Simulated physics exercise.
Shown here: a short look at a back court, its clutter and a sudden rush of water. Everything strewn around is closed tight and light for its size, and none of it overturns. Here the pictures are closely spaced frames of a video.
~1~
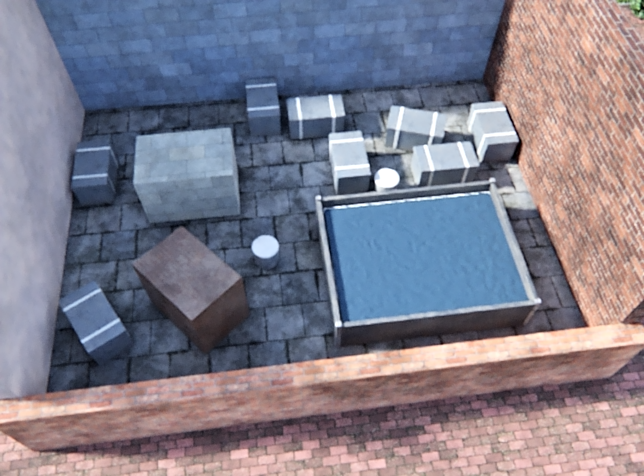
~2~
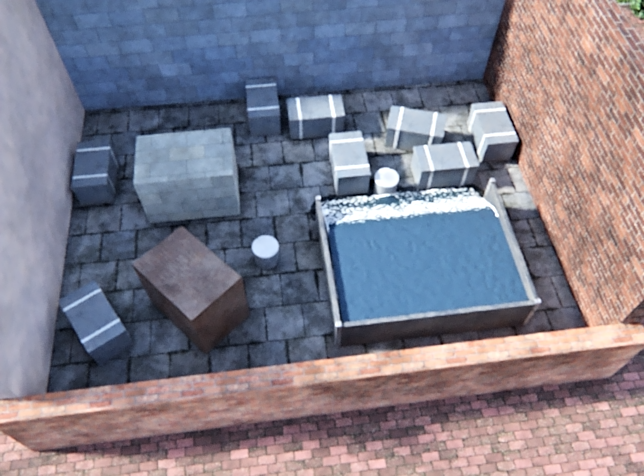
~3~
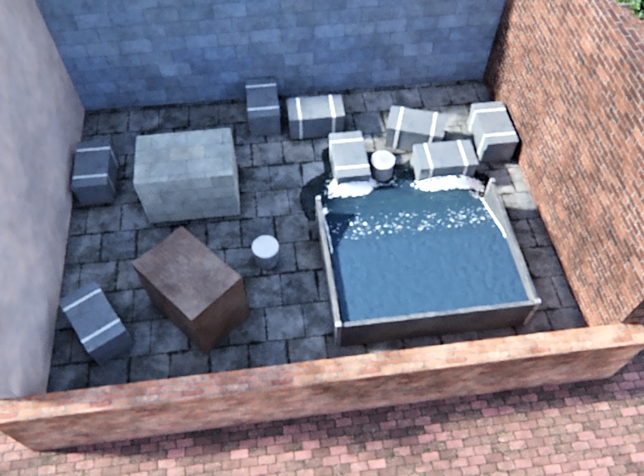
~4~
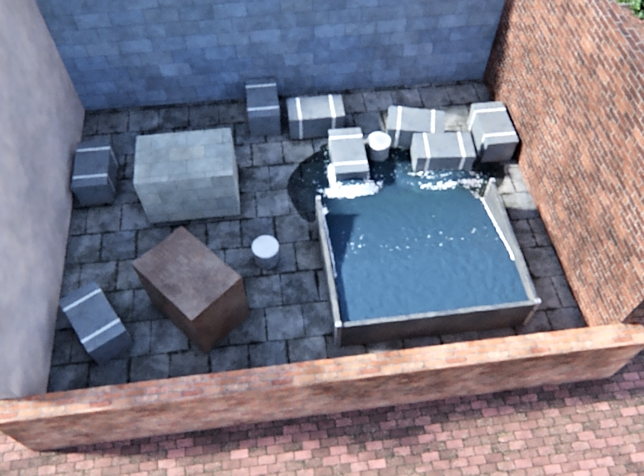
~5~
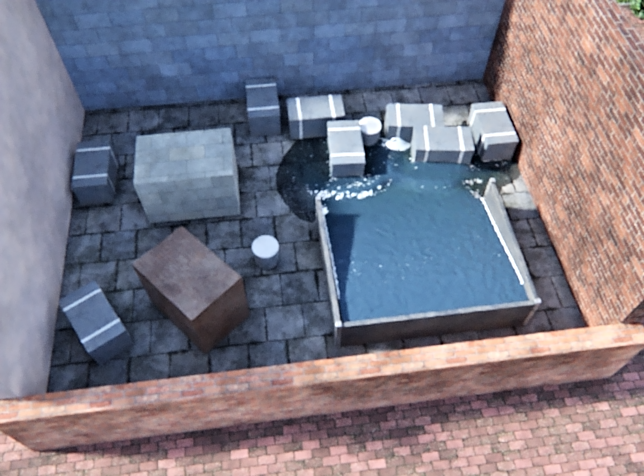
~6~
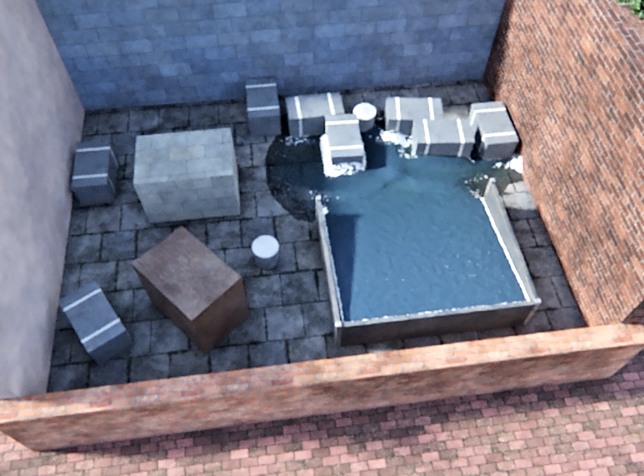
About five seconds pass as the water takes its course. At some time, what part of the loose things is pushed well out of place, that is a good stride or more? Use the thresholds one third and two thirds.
I'd put it at two thirds or higher.
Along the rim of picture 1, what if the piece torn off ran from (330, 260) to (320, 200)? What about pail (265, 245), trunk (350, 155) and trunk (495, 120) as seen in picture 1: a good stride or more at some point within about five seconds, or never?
Here is how they go, in order: Dislodged that far, fails to go that far, and fails to go that far.
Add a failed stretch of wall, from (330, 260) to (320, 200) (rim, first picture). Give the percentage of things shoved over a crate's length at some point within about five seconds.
About 20 per cent.
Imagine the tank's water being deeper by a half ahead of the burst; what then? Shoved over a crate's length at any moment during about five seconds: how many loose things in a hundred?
Roughly 90 per cent of them.
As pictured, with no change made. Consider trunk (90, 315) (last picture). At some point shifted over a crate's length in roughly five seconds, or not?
Note - travel: Within that distance.
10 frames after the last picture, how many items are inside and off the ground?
Count: 5.
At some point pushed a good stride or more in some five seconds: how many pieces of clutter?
It adds up to 8.
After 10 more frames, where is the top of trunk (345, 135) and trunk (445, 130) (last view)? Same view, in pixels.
I'd say around (325, 109) for the first and around (447, 88) for the second.
A moment on, 4 of 10 are well off their spots; 1 afloat.
Next, 5 of 10 are well off their spots; 5 afloat.
Later, 7 of 10 are well off their spots; 5 afloat.
In the end, 7 of 10 are well off their spots, and 8 have been at some point; 5 afloat.
